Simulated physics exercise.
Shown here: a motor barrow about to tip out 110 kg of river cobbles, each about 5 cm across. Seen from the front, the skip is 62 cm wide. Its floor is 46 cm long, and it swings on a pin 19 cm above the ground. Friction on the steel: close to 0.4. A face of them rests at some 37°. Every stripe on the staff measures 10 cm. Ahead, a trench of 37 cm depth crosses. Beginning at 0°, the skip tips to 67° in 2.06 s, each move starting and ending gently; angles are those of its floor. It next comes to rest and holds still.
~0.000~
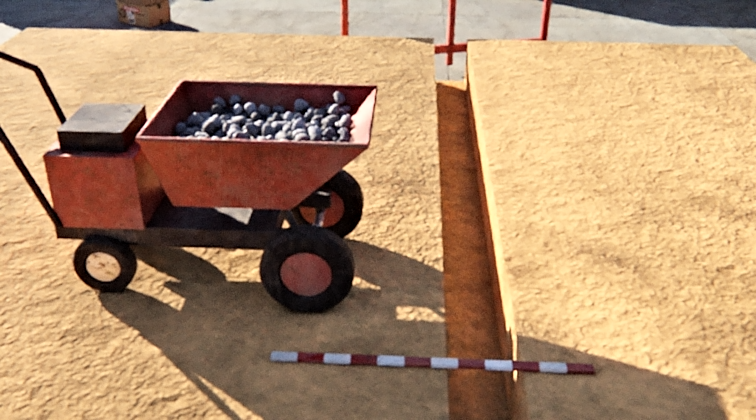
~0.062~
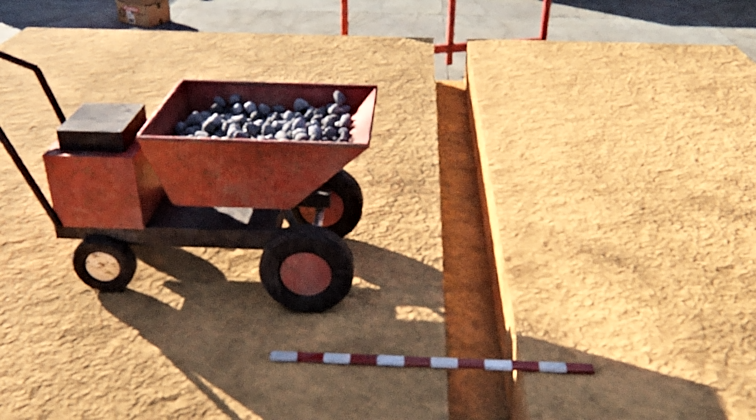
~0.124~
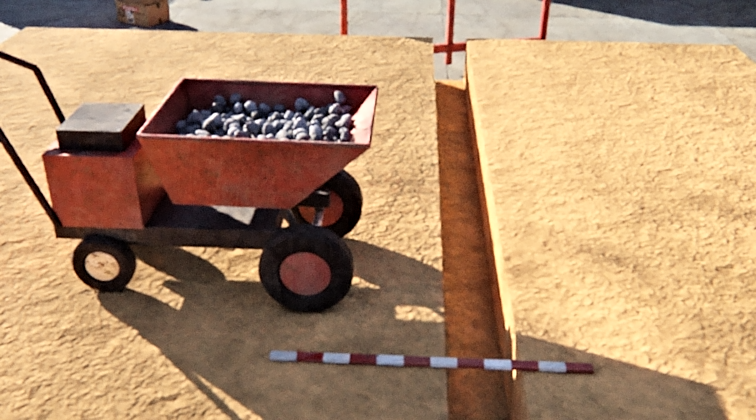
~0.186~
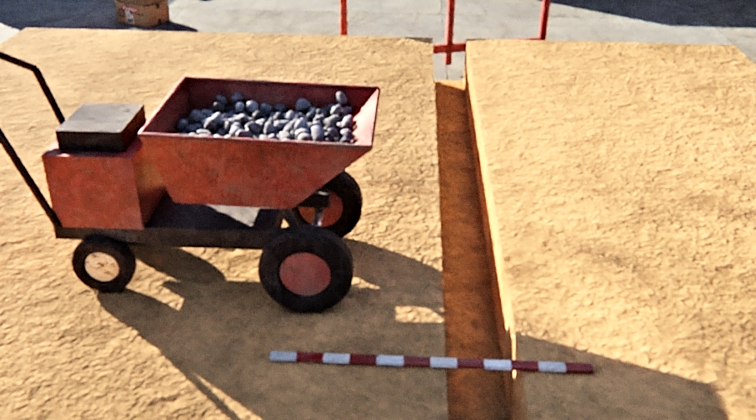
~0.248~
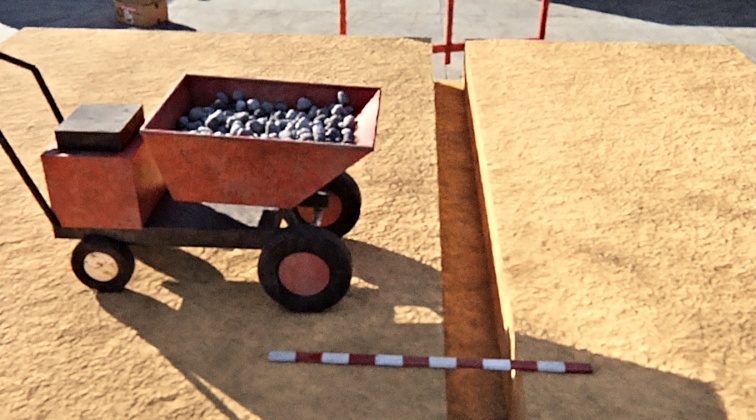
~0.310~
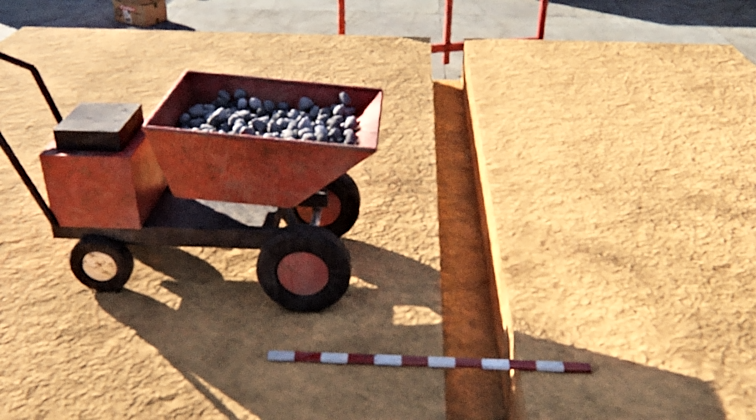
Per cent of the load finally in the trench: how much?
Approx. 74 %.
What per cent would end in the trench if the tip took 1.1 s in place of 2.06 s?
Trench share: Approx. 65%.
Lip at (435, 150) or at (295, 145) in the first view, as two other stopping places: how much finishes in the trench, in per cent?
Estimates: 15 % then 75 %.
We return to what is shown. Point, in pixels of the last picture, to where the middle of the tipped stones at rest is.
Their centre sits close to (483, 324).
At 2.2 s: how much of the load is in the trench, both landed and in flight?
About 40 per cent by then.
After 1.5 s the floor is at 56°; 100 % in the skip; the foremost stones are at (454, 215).
After 2.2 s the floor is at 67°; 46 % in the skip, 39 % in the trench, 14 % past the trench; the foremost stones are at (573, 283).
After 2.5 s the floor is at 67°; 16 % in the skip, 59 % in the trench, 25 % past the trench; the foremost stones are at (640, 296).
After 4.5 s the floor is at 67°; 0 % in the skip, 74 % in the trench, 26 % past the trench; the foremost stones are at (661, 302).
